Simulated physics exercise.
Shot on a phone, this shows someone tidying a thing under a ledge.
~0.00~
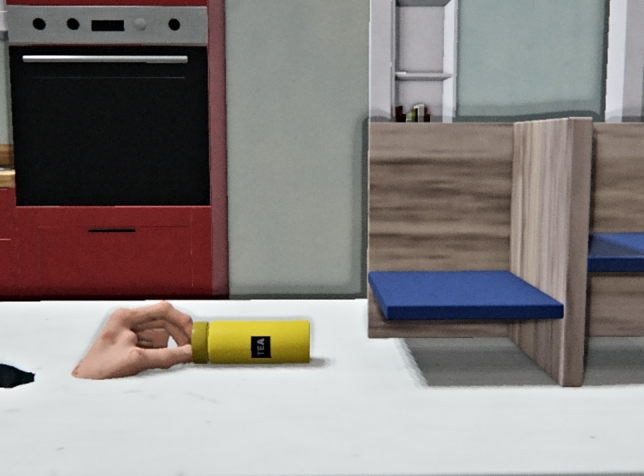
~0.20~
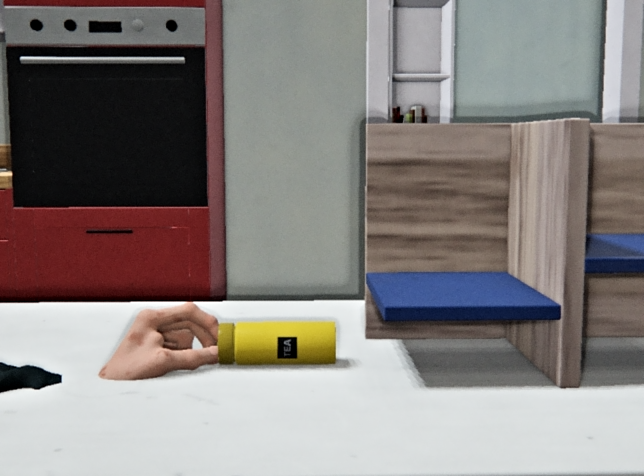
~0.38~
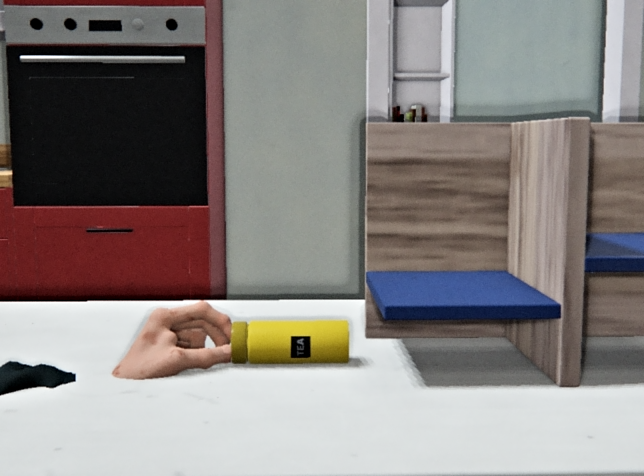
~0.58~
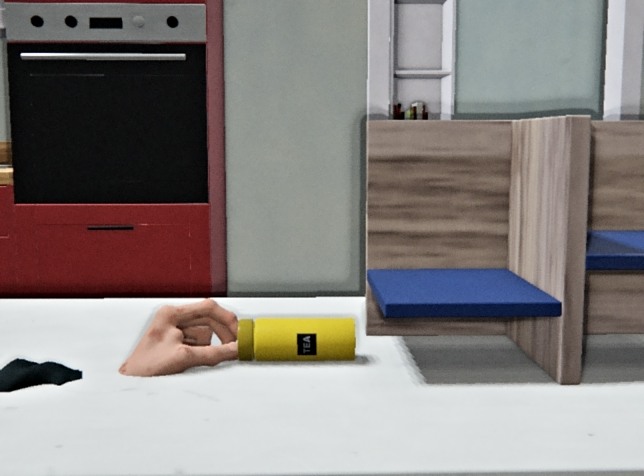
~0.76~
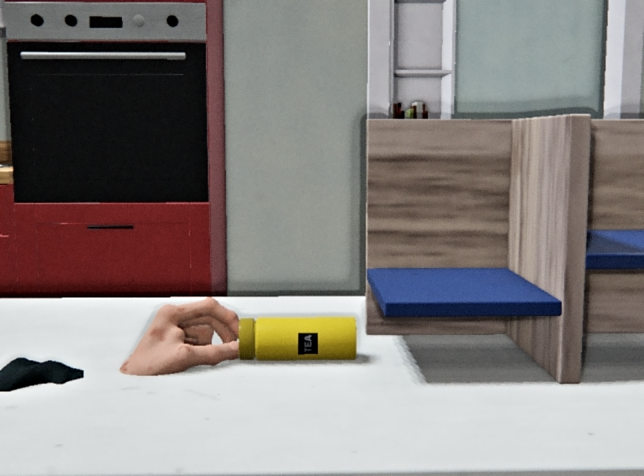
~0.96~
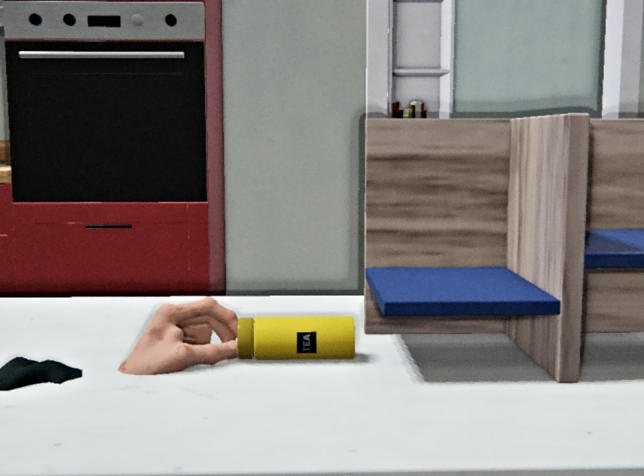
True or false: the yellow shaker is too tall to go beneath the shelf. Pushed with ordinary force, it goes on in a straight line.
False.
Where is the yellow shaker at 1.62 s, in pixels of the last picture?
About (388, 337).
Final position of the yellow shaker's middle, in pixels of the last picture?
Roughly (434, 337).
By 1.36 s, yellow shaker sliding up to the opening near (341, 338).
By 1.62 s, yellow shaker part of the way in near (389, 337).
When it is over (2.2 s), the yellow shaker goes under, near (434, 337).
